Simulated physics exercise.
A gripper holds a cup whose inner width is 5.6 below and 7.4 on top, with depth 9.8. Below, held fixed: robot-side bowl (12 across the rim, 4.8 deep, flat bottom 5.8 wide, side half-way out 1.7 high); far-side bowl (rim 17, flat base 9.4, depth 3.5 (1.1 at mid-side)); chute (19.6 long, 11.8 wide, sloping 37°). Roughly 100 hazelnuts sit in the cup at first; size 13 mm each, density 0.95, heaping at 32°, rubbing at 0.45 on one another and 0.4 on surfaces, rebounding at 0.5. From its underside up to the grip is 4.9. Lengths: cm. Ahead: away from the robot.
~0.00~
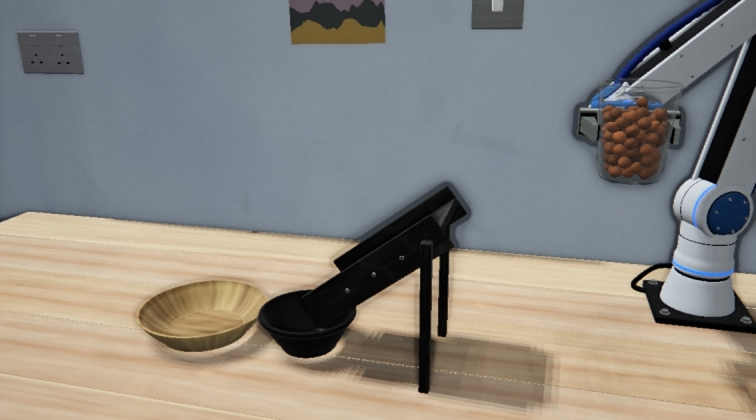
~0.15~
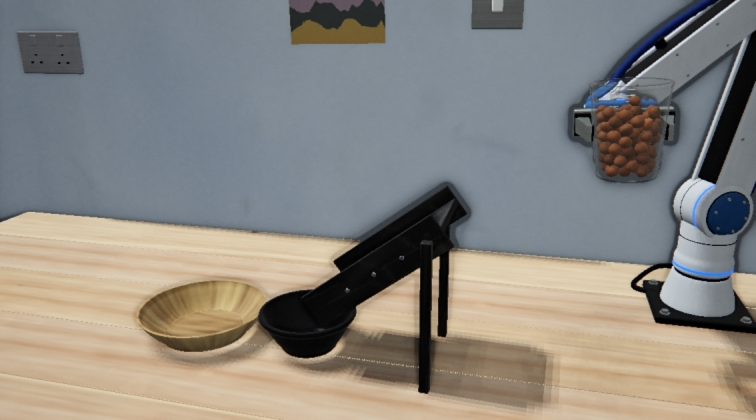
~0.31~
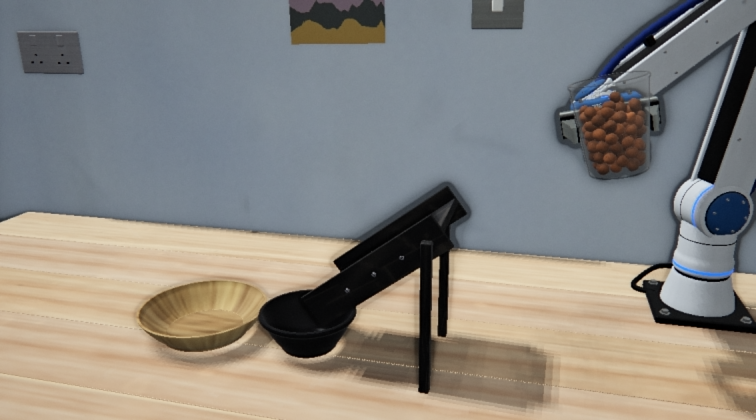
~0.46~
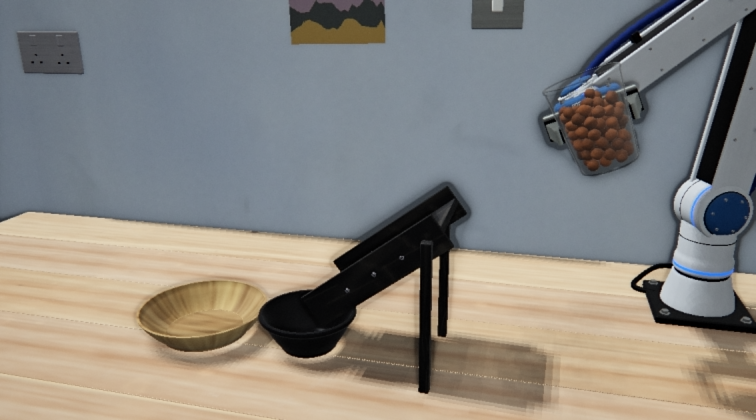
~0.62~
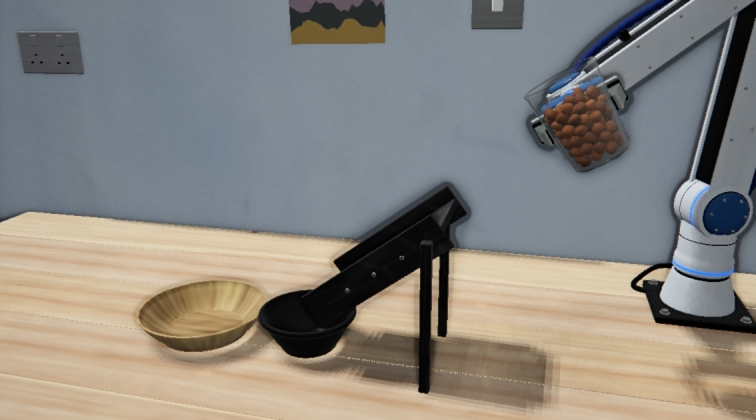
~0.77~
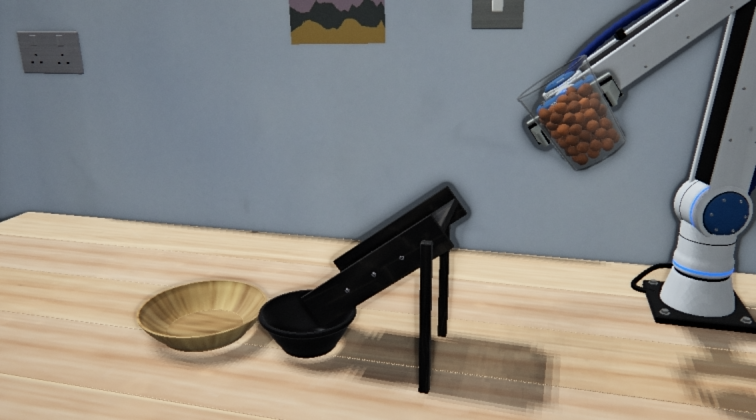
The clip shows a robot arm at right holding a clear cup of hazelnuts, moving it slightly left while gradually tilting it leftward; a black inclined chute, a black bowl and a wooden bowl stay still on the table.
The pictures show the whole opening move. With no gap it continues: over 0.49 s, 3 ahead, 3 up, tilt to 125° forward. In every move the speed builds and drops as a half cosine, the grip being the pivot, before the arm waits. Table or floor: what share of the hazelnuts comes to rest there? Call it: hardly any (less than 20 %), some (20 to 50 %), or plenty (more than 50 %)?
I would call it plenty.
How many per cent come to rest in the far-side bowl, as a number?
I'd say some 0 per cent.
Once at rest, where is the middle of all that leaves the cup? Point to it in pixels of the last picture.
I'd put it at roughly (435, 358).
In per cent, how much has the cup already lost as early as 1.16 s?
Around 5 percent at that moment.
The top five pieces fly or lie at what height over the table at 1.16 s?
Close to 38 cm above the tabletop.
By 0.97 s, tilted 66° forward, highest piece 36 above the table; 95 in the cup.
By 1.16 s, tilted 116° forward, highest piece 37 above the table; 90 in the cup, 5 on the chute or in flight.
By 1.46 s, tilted 125° forward, highest piece 28 above the table; 29 on the table or floor, 3 in the cup, 63 on the chute or in flight.
By 2.51 s, tilted 125° forward, highest piece 1 above the table; 89 on the table or floor, 6 in the robot-side bowl.
Final count, 89 on the table or floor, 6 in the robot-side bowl. That is 94 % on the table or floor.
